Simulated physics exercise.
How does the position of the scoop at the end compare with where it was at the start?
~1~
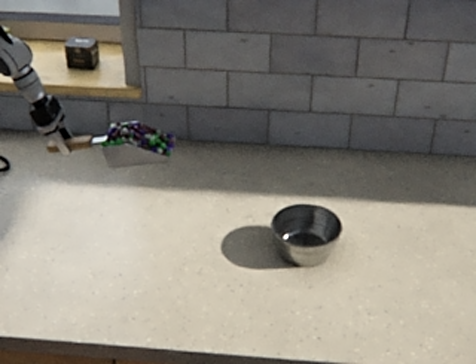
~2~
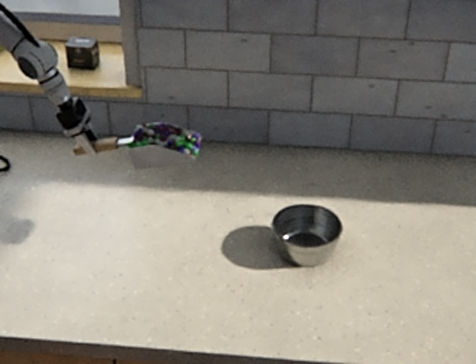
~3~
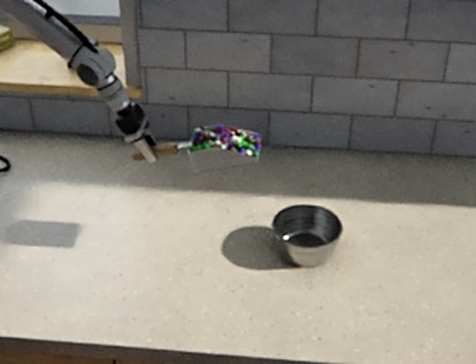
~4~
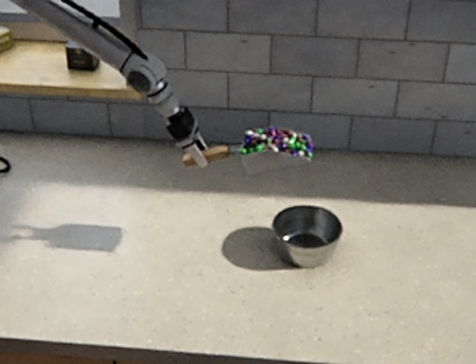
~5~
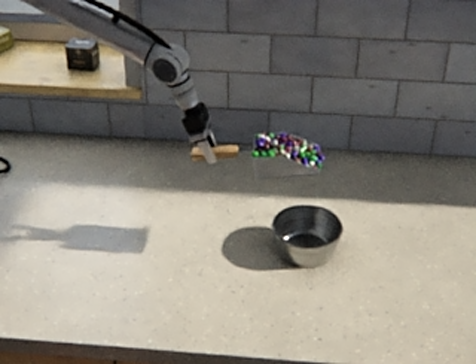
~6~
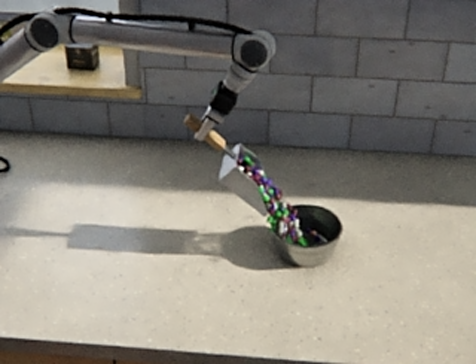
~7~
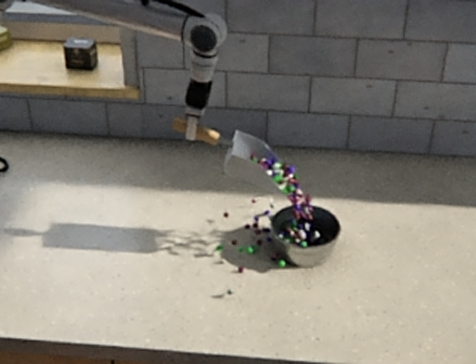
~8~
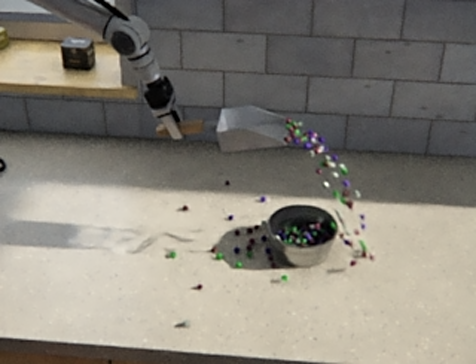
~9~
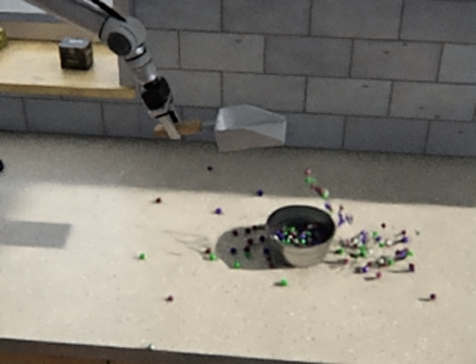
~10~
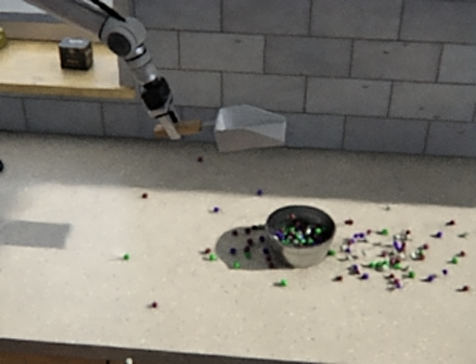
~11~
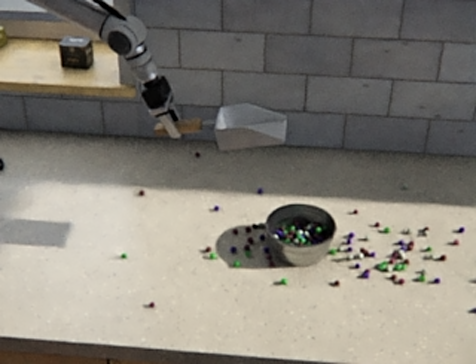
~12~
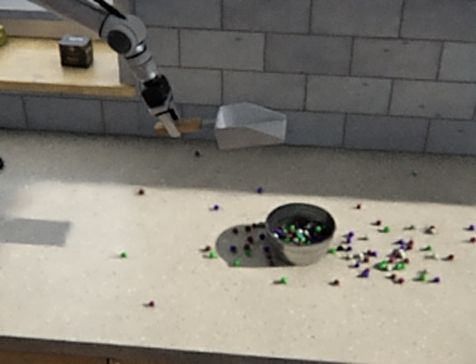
At the start the scoop is held over the left part of the counter, well away from the bowl. By the end it hangs farther right and slightly higher, much closer to the bowl but still to its upper left.
